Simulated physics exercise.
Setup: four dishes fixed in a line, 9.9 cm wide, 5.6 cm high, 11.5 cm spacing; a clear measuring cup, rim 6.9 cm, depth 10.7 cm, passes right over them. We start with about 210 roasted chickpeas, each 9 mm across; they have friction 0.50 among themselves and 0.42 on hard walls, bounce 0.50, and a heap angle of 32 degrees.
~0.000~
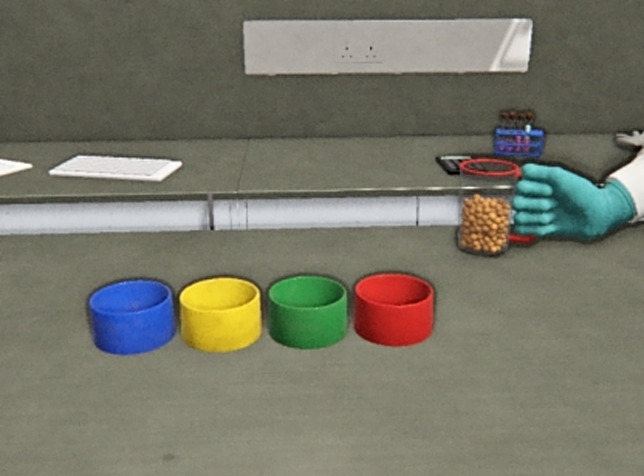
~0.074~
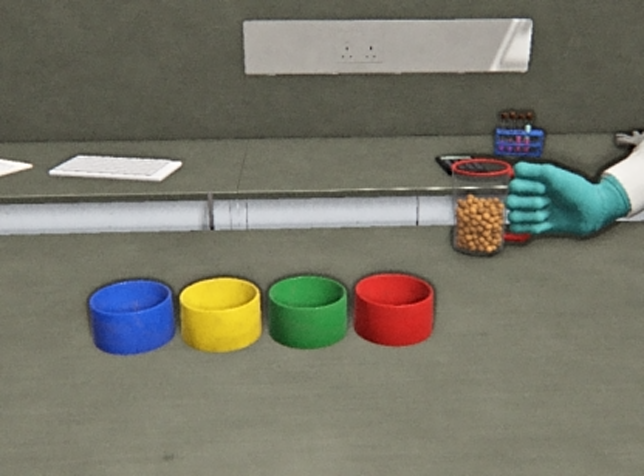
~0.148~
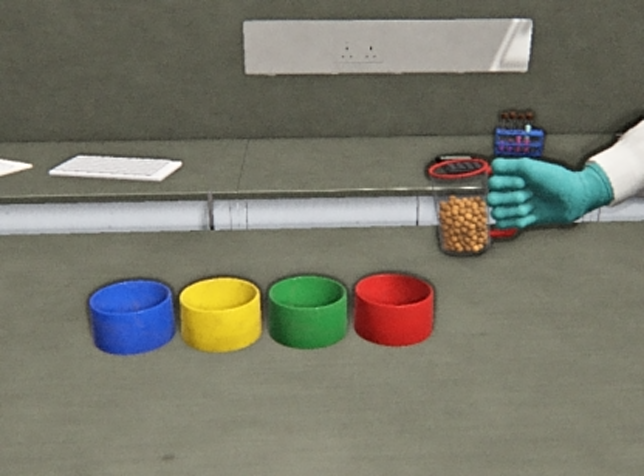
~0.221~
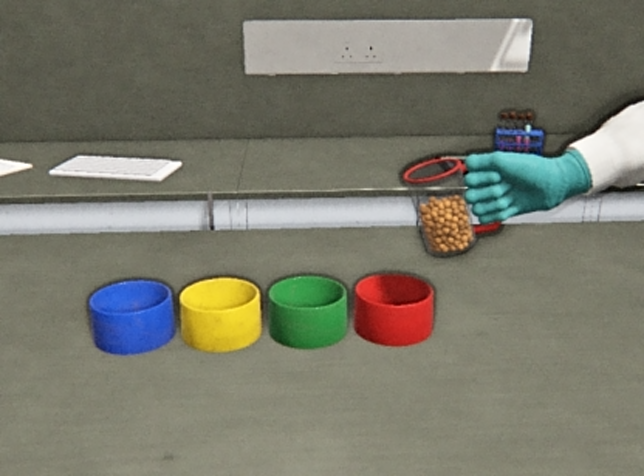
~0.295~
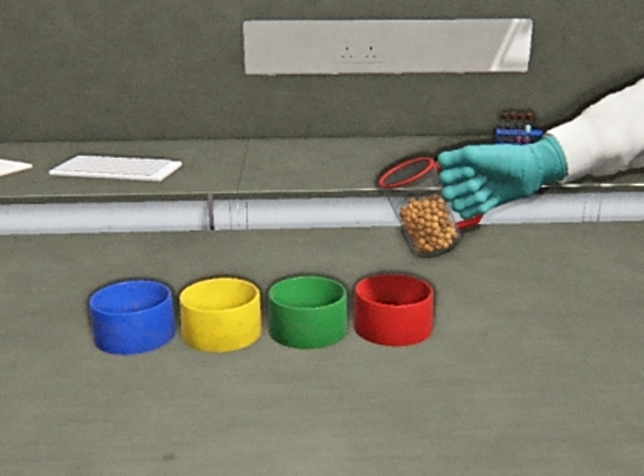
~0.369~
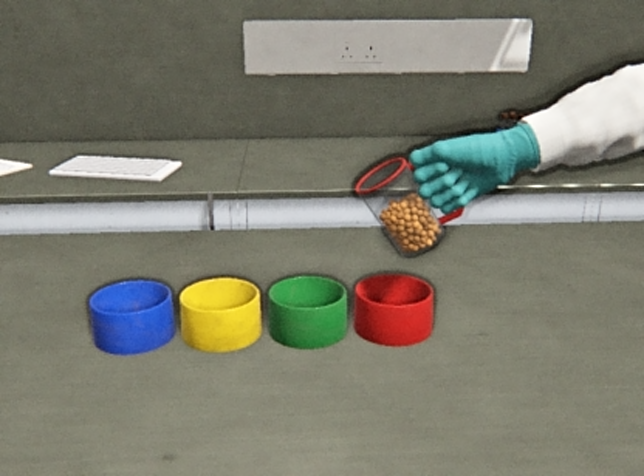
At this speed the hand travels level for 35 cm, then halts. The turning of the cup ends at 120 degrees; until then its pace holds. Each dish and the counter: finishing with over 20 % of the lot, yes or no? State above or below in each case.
In each case: Red dish below, blue dish above, green dish below, yellow dish below, counter below.
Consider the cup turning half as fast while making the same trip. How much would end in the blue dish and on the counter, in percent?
Shares - blue: 90, counter: 10.
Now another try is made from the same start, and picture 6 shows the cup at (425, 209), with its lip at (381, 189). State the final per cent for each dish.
Dish by dish: Red 0 percent, blue 70 percent, green 0 percent, yellow 20 percent.
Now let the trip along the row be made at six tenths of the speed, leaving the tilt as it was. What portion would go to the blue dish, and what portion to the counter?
Shares - blue 10, counter 10.
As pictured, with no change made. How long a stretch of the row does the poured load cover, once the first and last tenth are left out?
About 6 cm.
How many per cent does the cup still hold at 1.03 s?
Roughly 100 per cent.
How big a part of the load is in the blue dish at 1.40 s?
I'd say close to 75 per cent at that point.
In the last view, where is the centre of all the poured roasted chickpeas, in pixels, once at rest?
Look around (137, 323) in the last picture.
After 0.77 s, tilt 75 degrees; cup holds 100 %.
After 1.03 s, tilt 103 degrees; cup holds 100 %.
Then, at 1.40 s, tilt 120 degrees; cup holds 10 %, blue 75 %.
At rest (2.1 s), red 0 %, blue 95 %, green 0 %, yellow 0 %, counter 5 %.
